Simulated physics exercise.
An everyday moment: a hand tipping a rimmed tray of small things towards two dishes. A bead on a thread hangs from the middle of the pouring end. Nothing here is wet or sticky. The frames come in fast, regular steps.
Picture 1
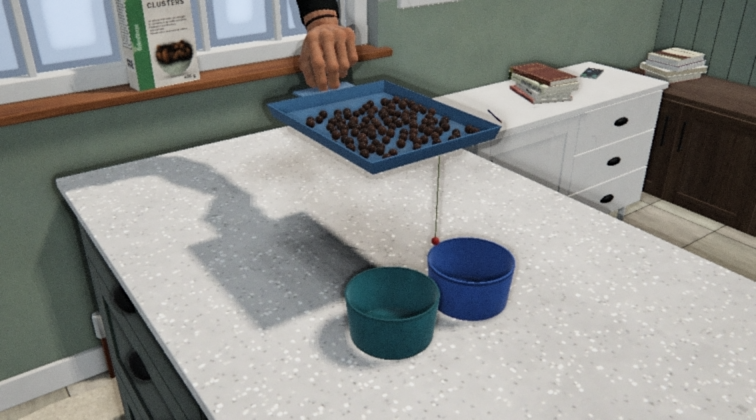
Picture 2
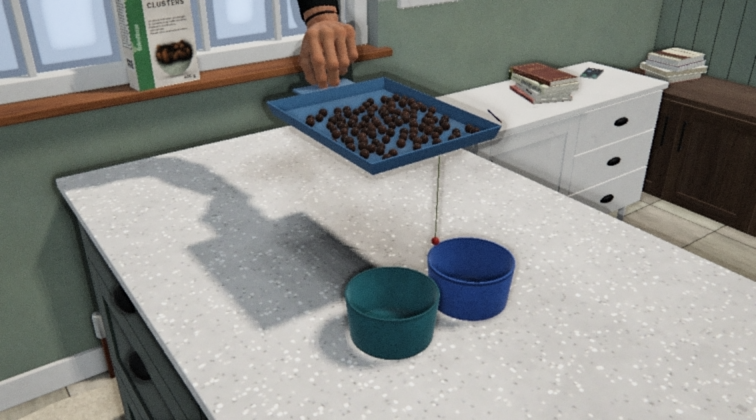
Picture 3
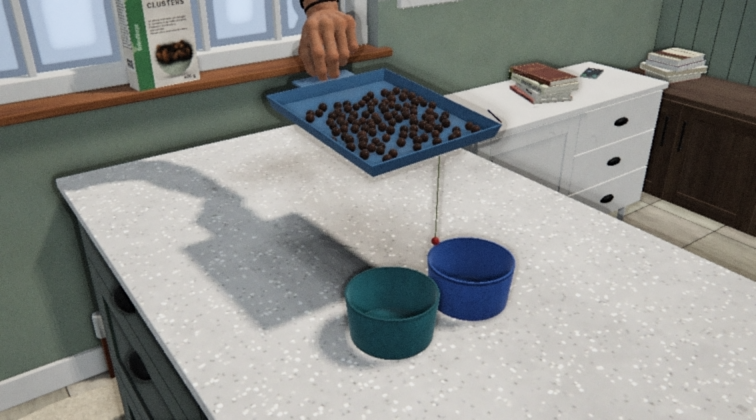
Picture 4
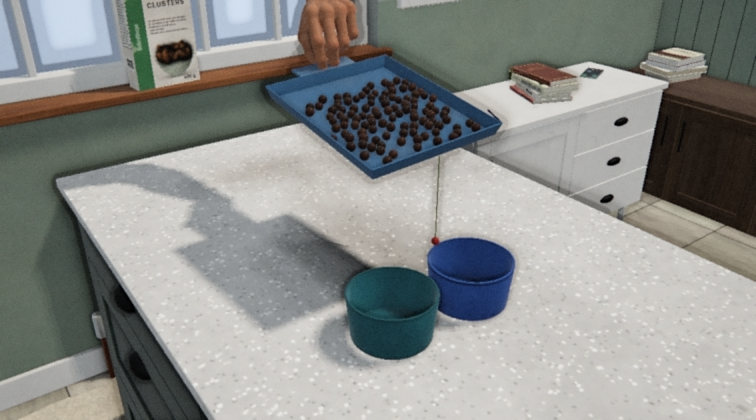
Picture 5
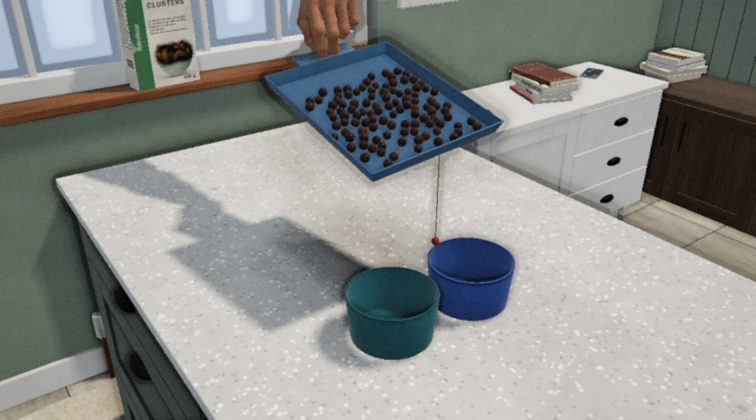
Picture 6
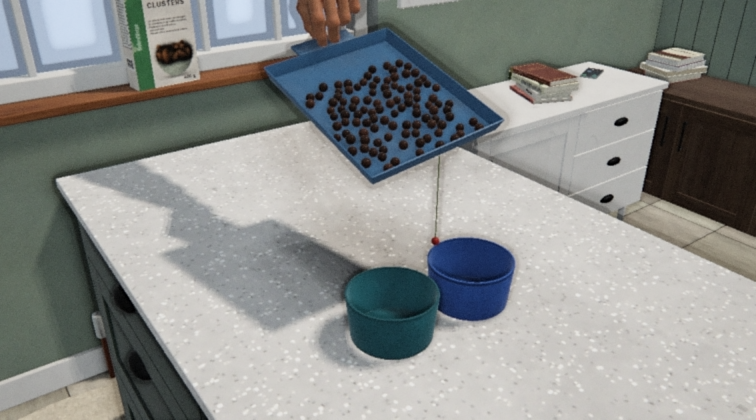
A hand at the top holds a blue rimmed tray of dark brown chocolate balls above a speckled white kitchen counter, seen from a fixed, raised viewpoint. Below sit a teal dish at left and a blue dish at right, a small red bead hanging on a thread beside them. The tray starts level, then the hand gradually tilts it forward, its front left corner dipping lowest.
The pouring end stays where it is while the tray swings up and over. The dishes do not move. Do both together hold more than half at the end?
Caught overall: More than half.
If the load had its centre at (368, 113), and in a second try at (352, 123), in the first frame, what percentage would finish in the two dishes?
About 90 and 100 per cent.
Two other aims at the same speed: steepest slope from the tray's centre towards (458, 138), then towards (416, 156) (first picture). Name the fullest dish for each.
In turn: The right one; the left one.
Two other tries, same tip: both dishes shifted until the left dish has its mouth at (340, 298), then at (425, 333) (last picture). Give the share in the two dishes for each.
About 70 and 0 per cent.
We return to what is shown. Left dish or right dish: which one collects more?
The winner is left.
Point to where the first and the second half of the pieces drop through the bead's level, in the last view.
At about (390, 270), then at (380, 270).
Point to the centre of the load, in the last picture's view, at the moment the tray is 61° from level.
Roughly at (396, 156).
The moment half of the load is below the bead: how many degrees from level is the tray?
Roughly 85°.
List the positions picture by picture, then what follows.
Corners of the pouring end near (373, 160) and (495, 126), level; middle of the load near (388, 122), chocolate balls; left dish near (421, 333); right dish near (500, 295); bead on its thread near (435, 241), in the first frame.
Corners of the pouring end near (373, 161) and (495, 125), level; middle of the load near (388, 121), in the second frame.
Corners of the pouring end near (373, 163) and (496, 124), tipped barely, lowest at the left corner; middle of the load near (388, 117), in the third frame.
Corners of the pouring end near (373, 166) and (497, 122), tipped a little, lowest at the left corner; middle of the load near (388, 111), in the fourth frame.
Corners of the pouring end near (373, 170) and (497, 120), tipped a little, lowest at the left corner; middle of the load near (389, 106), in the fifth frame.
Corners of the pouring end near (374, 173) and (498, 119), tipped clearly, lowest at the left corner; middle of the load near (390, 104), the whole lot on the move; left dish near (421, 333); right dish near (500, 295), in the sixth frame.
Shortly afterwards, tray tipped steeply; the bulk on the tray; a little in the left dish; a little in the air.
Next, tray tipped right over; only a few on the tray; the bulk in the left dish; only a few in the right dish; only a few outside both; a little in the air.
Some moments later, tray tipped past a quarter turn; all but a few in the left dish; only a few in the right dish; a little outside both.
In the end, tray tipped past a quarter turn; all but a few in the left dish; only a few in the right dish; a little outside both.
